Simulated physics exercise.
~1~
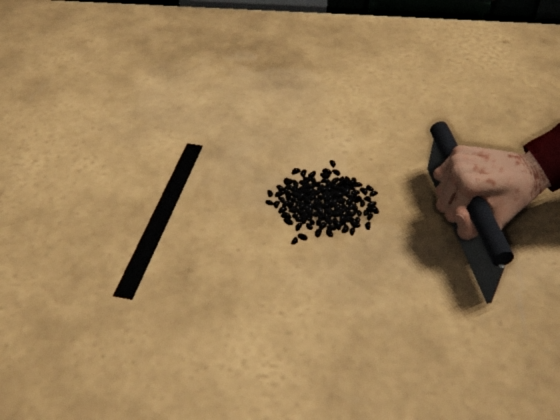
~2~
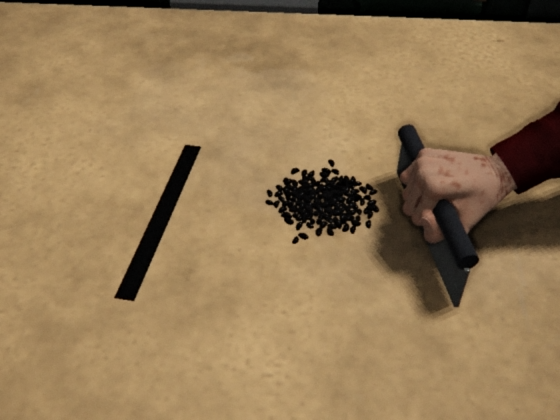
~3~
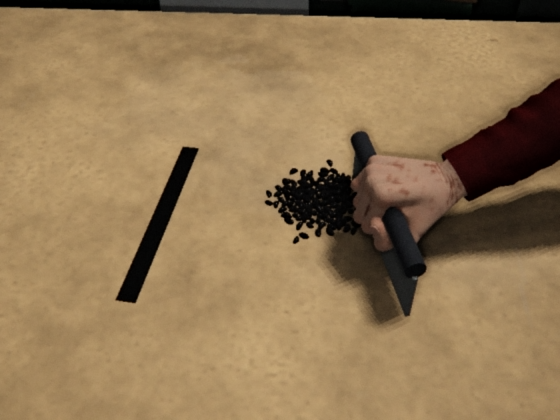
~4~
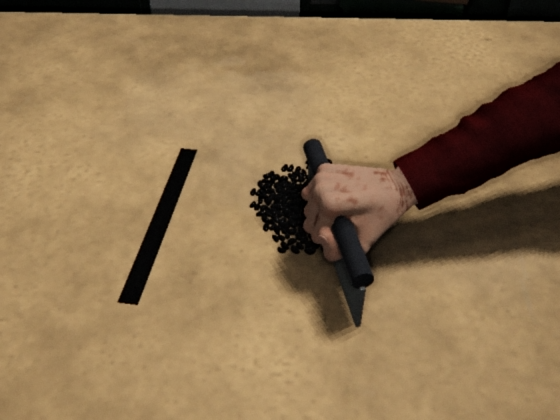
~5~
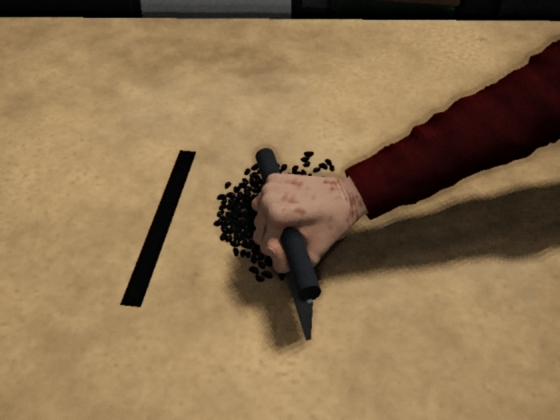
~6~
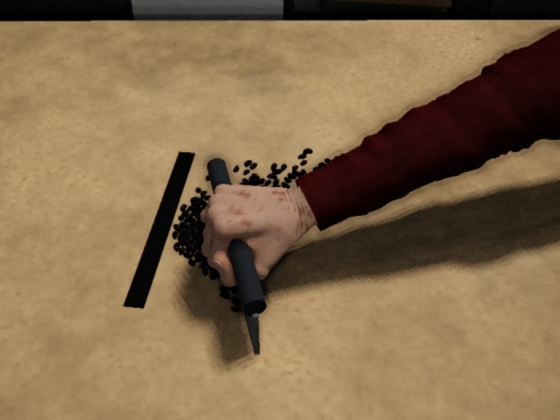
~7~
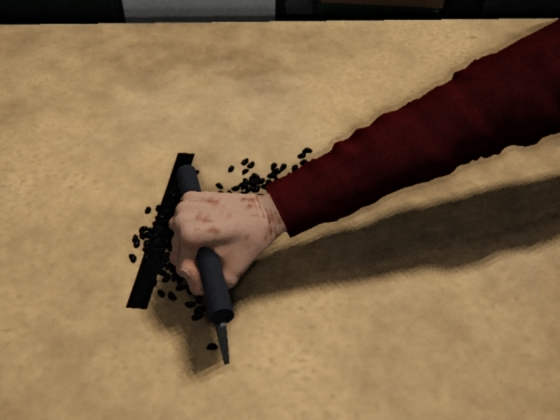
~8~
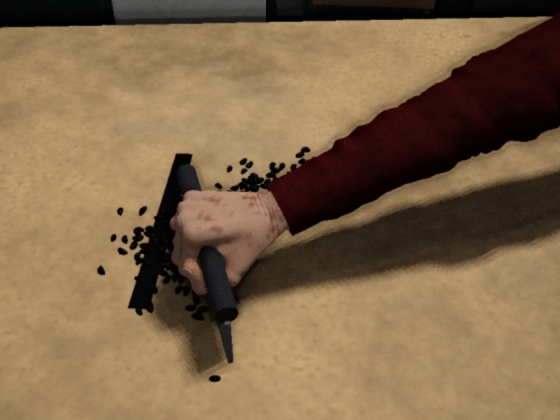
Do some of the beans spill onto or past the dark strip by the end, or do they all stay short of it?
Some of the beans do end up on the strip or just behind it, but they are only a modest part of the pile, and most come to rest elsewhere.
